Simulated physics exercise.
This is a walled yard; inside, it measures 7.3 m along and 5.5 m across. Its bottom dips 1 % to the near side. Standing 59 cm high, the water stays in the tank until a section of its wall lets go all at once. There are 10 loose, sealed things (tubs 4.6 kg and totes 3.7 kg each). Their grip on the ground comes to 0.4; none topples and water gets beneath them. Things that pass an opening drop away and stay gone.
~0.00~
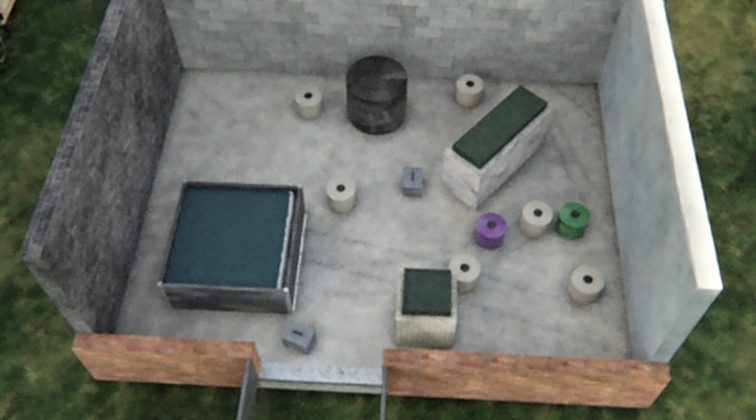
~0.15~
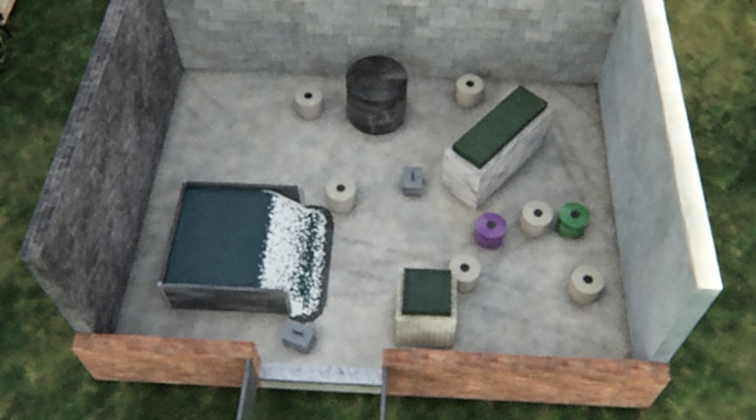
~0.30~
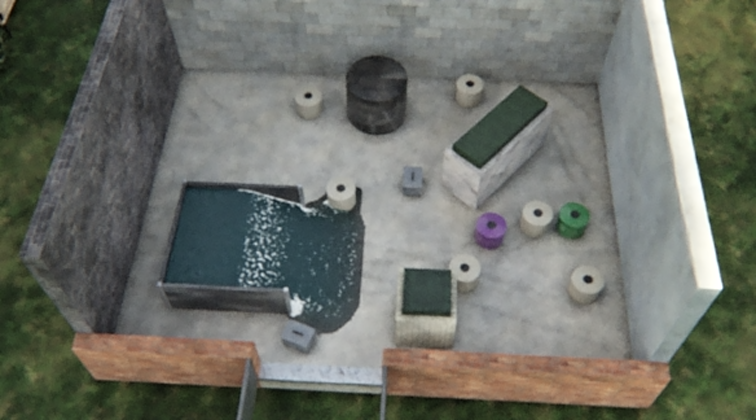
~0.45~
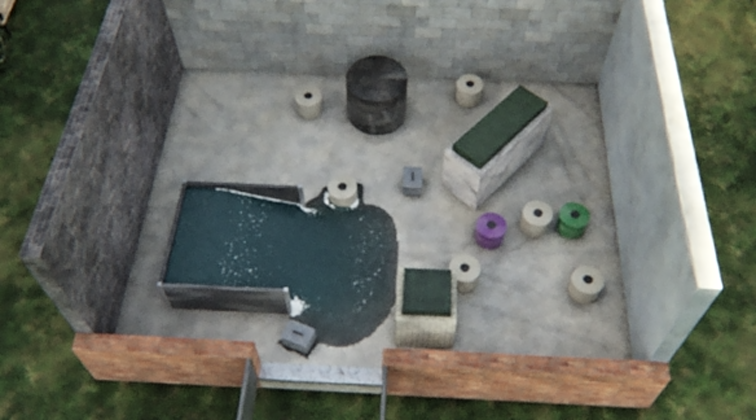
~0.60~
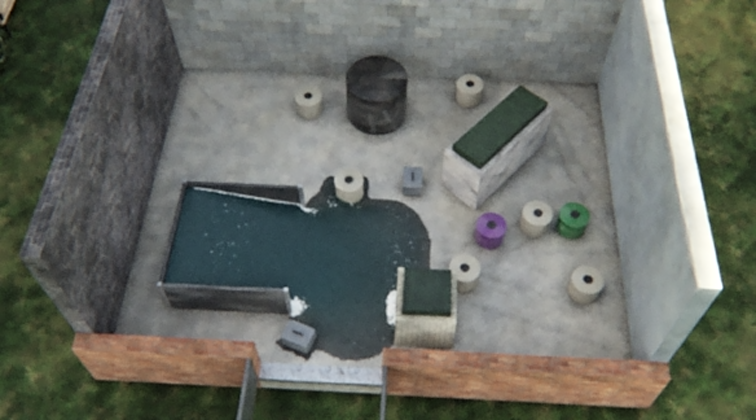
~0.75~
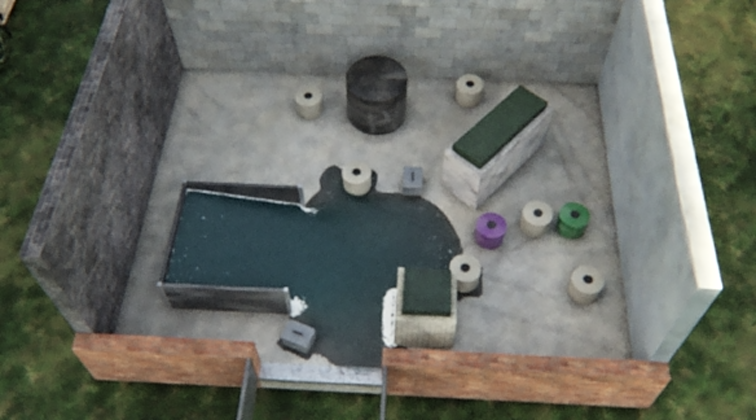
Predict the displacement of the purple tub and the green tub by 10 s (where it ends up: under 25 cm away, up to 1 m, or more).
The purple tub goes a long distance, and the green tub goes a long distance.
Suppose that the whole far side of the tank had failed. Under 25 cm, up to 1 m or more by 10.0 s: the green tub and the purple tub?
Under that change the green tub would drift slightly and the purple tub would be borne far.
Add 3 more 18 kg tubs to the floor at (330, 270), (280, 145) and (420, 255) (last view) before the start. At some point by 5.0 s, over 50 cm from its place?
Taking them in order: Far enough, not far enough and far enough.
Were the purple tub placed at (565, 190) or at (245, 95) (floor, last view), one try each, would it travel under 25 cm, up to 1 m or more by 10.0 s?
Results, in order: Borne far off, then essentially stationary.
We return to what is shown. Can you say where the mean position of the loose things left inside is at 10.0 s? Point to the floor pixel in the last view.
Roughly at (414, 182).
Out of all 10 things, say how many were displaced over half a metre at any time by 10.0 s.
I make that 9.
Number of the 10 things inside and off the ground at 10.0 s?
Total: 7.
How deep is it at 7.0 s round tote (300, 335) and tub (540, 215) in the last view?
About 2 and 6 cm.
After 2.0 s the purple tub is near (566, 222), 1.1 m from its start, afloat; the green tub is near (606, 211), 0.5 m from its start, aground; 0 of 10 are out; 4 afloat.
After 4.5 s the purple tub is near (598, 169), 2.0 m from its start, afloat; the green tub is near (525, 99), 2.3 m from its start, afloat; 0 of 10 are out; 8 afloat.
After 7.0 s the purple tub is near (567, 93), 2.9 m from its start, afloat; the green tub is near (488, 102), 2.5 m from its start, afloat; 0 of 10 are out; 8 afloat.
After 10.0 s the purple tub is near (491, 91), 2.7 m from its start, afloat; the green tub is near (413, 183), 2.5 m from its start, afloat; 0 of 10 are out; 7 afloat.
